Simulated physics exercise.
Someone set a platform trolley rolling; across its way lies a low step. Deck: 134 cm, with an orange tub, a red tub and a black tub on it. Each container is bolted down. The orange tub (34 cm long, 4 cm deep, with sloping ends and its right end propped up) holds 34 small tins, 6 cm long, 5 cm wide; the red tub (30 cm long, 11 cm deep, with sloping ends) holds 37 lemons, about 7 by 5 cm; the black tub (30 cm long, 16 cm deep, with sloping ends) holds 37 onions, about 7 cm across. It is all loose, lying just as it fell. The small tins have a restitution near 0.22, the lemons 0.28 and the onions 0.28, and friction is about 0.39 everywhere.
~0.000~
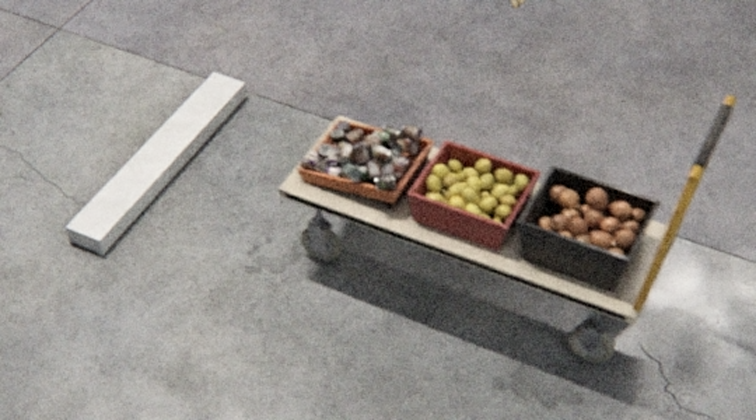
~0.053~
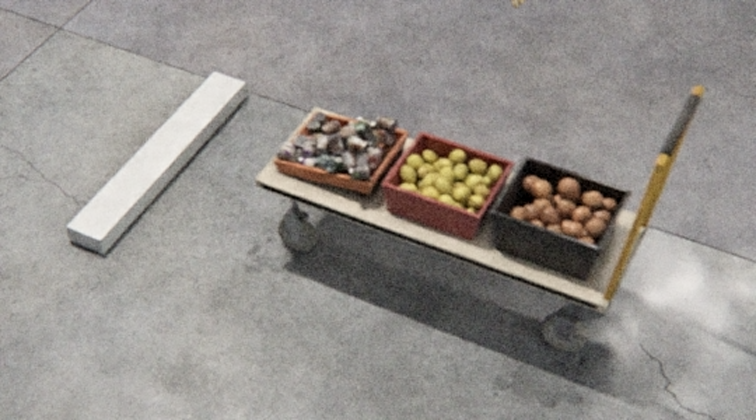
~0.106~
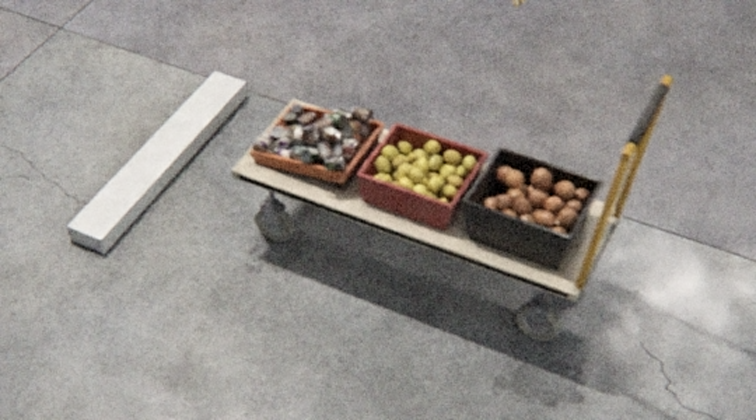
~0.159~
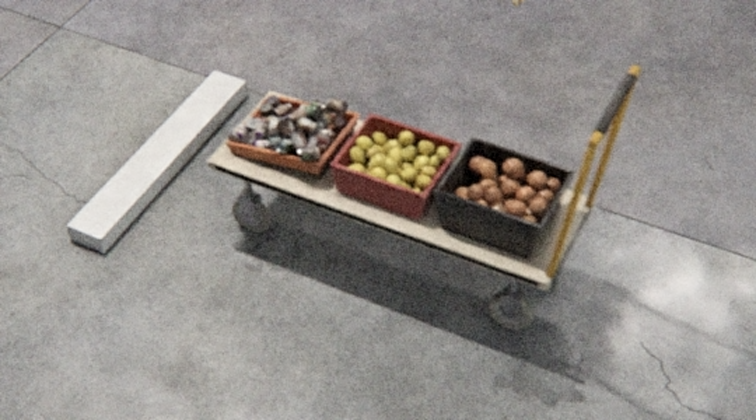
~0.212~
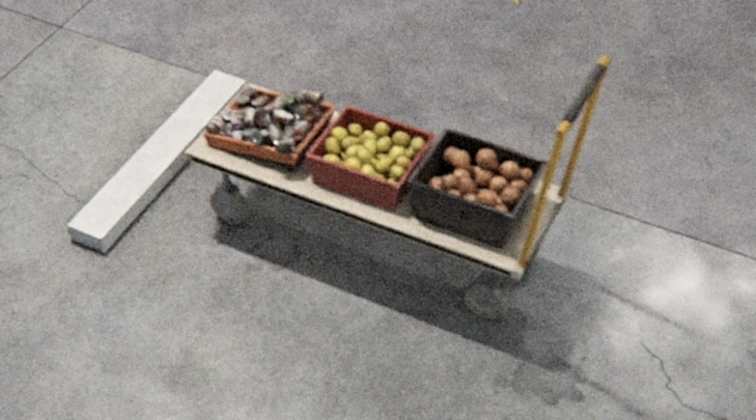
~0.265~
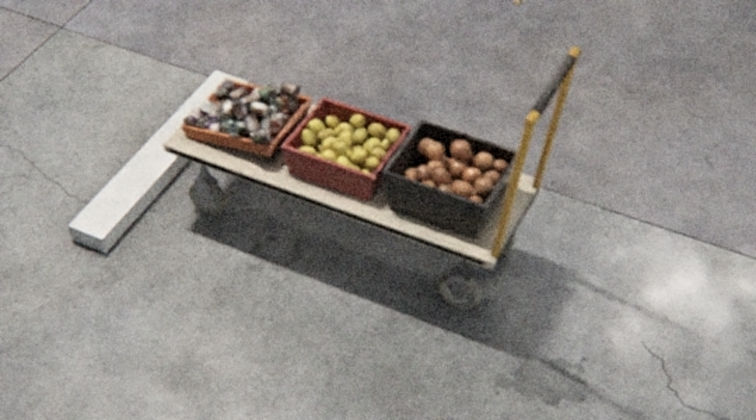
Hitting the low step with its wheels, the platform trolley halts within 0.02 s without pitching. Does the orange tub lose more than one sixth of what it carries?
Yes.
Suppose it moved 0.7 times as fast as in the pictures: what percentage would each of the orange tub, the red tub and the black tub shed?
Orange tub 30, red tub 0, black tub 0 per cent.
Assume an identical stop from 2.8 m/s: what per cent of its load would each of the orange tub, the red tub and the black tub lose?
Orange tub 70 %, red tub 10 %, black tub 20 %.
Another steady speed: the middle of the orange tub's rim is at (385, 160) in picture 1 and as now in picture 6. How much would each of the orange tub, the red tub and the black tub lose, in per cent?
Then orange tub 60, red tub 0, black tub 10 per cent.
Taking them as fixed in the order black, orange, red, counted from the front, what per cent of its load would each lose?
In that arrangement the orange tub sheds 40 per cent of its load, the red tub 0 per cent, and the black tub 10 per cent.
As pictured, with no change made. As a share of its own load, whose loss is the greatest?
It is the orange tub.
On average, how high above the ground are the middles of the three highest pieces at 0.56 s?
Around 58 cm high.
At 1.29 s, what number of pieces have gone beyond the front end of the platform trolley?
Some 16 pieces.
After 0.34 s, impact.
After 0.44 s, orange tub 31 in, 3 out, red tub 37 in, 0 out and black tub 37 in, 0 out.
After 0.56 s, orange tub 18 in, 16 out, red tub 37 in, 0 out and black tub 34 in, 3 out.
After 0.79 s, orange tub 15 in, 19 out, red tub 37 in, 0 out and black tub 34 in, 3 out.
Outcome (at 1.29 s), orange tub 15 in, 19 out, red tub 37 in, 0 out and black tub 34 in, 3 out. Asked share, 19 of 34, 56 per cent.
